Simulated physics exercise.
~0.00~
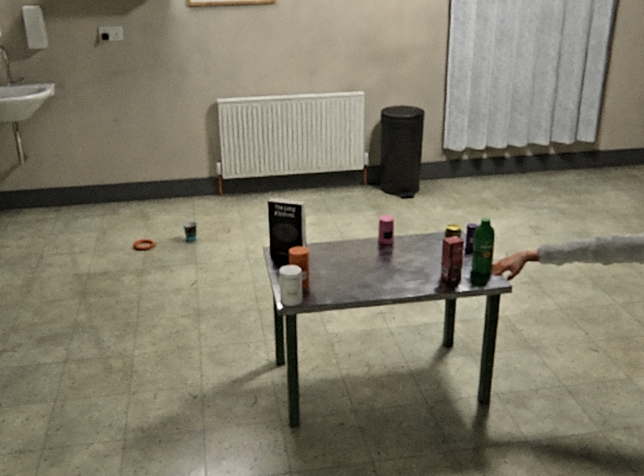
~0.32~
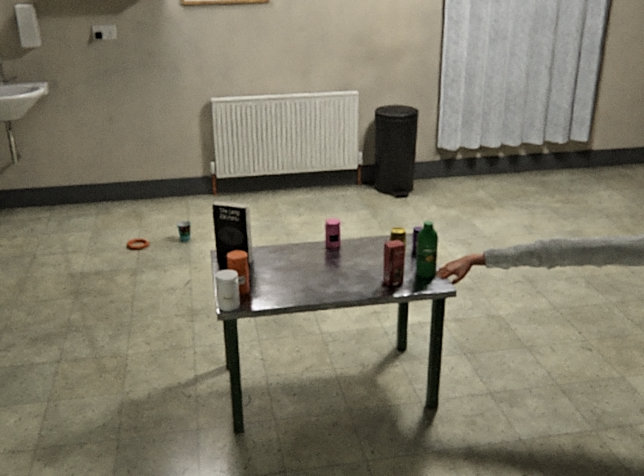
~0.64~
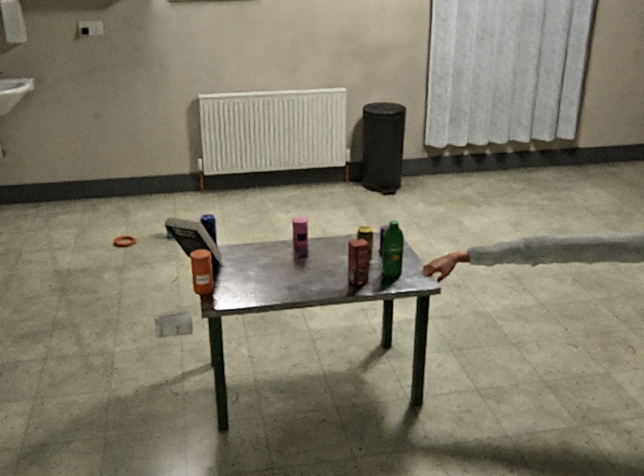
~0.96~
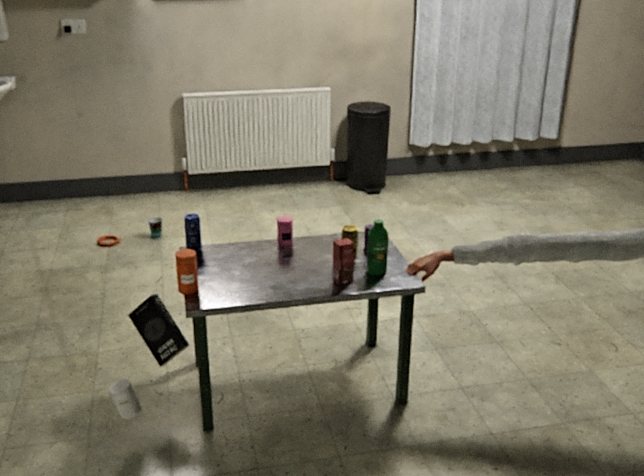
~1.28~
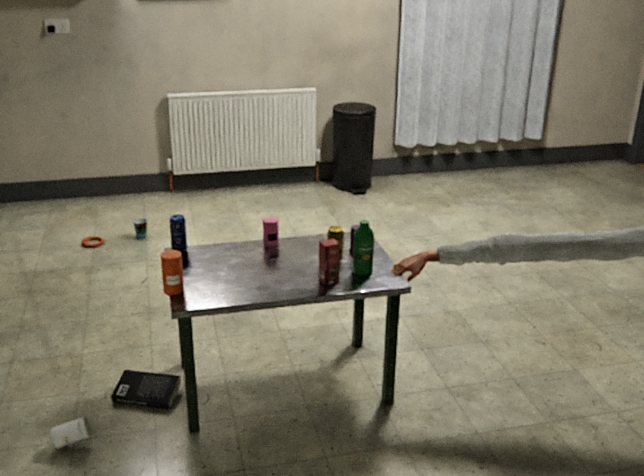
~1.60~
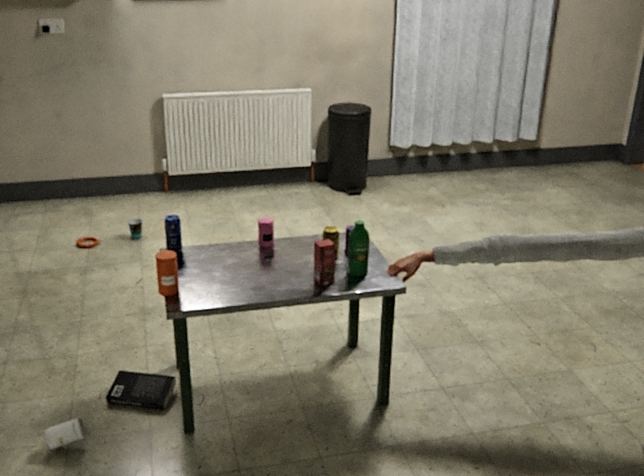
Sparse room with tiled floor, a hand dragging a table left, white jar and black book dropping to the floor, others staying upright.
